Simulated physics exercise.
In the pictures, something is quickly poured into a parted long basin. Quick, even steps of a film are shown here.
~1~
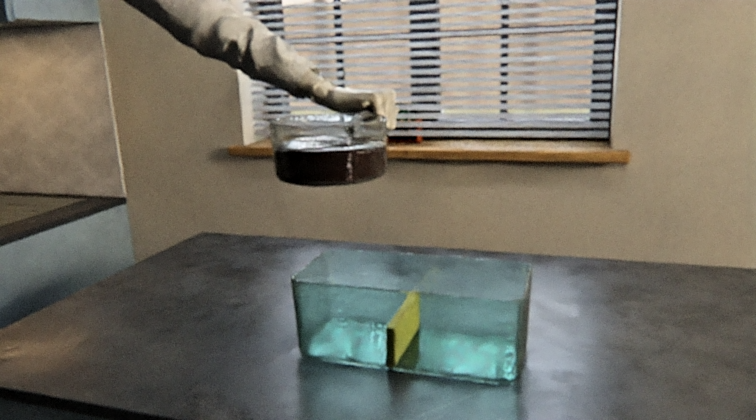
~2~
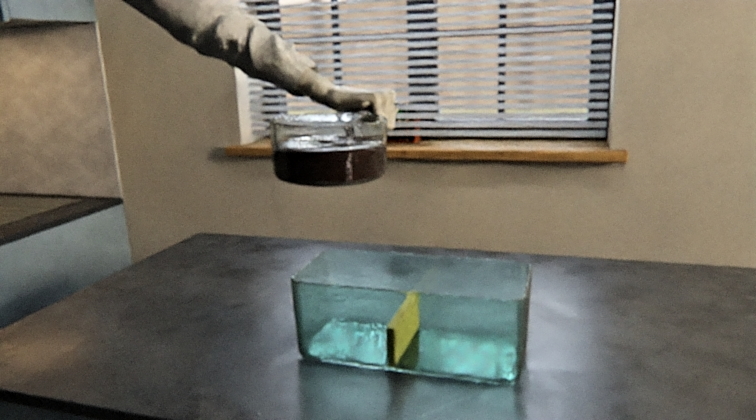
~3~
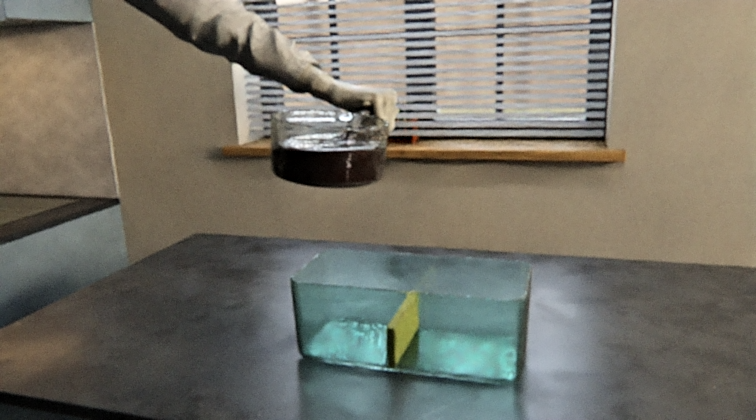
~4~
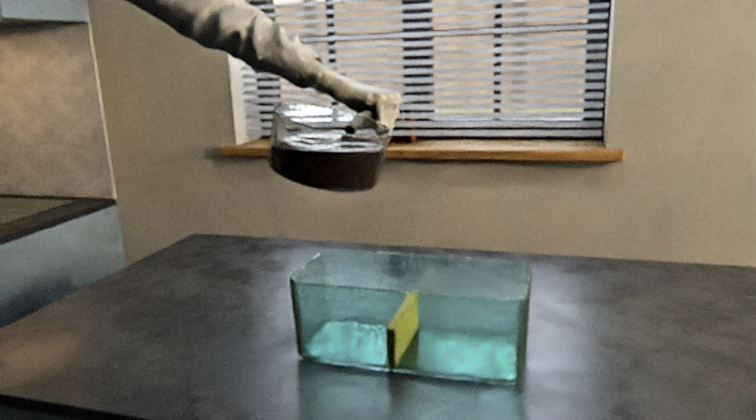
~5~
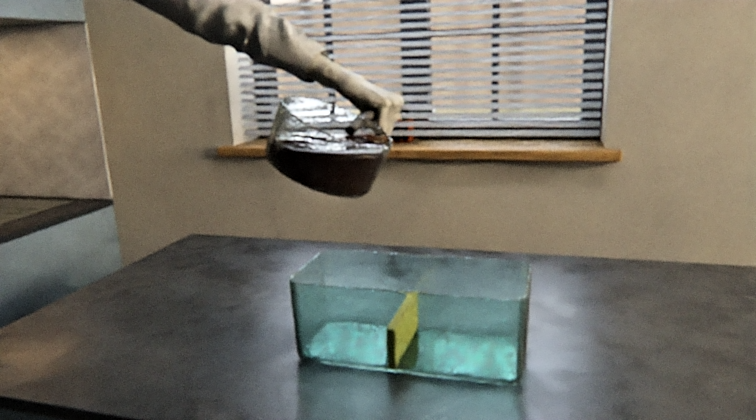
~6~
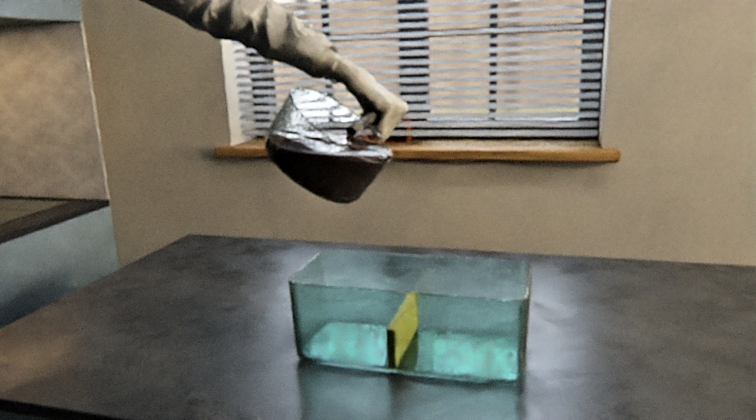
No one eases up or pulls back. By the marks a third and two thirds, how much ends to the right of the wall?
The centre band.
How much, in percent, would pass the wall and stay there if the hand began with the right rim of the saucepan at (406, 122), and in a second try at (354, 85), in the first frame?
It comes to 75 % the first time and 30 % the second.
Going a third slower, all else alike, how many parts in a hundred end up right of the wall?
It comes to near 65 per cent.
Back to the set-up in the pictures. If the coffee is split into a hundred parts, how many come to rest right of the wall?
About 55 per cent.
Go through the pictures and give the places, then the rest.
In the first frame, it leans 0°; its right rim is at (383, 121); the coffee meets the walls at (283, 142) and (383, 144); the long basin's rim runs from (309, 265) to (528, 282); the wall's top is at (404, 309).
In the second frame, it leans 2°; its right rim is at (384, 122); the coffee meets the walls at (282, 142) and (383, 144).
In the third frame, it leans 7°; its right rim is at (386, 127); the coffee meets the walls at (281, 140) and (383, 145).
In the fourth frame, it leans 15°; its right rim is at (388, 136); the coffee meets the walls at (280, 139) and (384, 147).
In the fifth frame, it leans 26°; its right rim is at (389, 148); the coffee meets the walls at (277, 136) and (386, 149).
In the sixth frame, it leans 39°; its right rim is at (387, 162); the coffee meets the walls at (276, 129) and (385, 152); 1 per cent is over the edge.
A moment on, the saucepan is tipped right over and 17 per cent is still to pour, 0 is left of the wall and 26 right of it.
Next, the saucepan is tipped right over and 2 per cent is still to pour, 30 is left of the wall and 58 right of it.
Then the saucepan is tipped right over and 0 per cent is still to pour, 38 is left of the wall and 53 right of it.
Later the saucepan is tipped right over and 0 per cent is still to pour, 42 is left of the wall and 54 right of it.
Finally, 42 per cent lies left of the wall, 54 right of it and 4 outside.
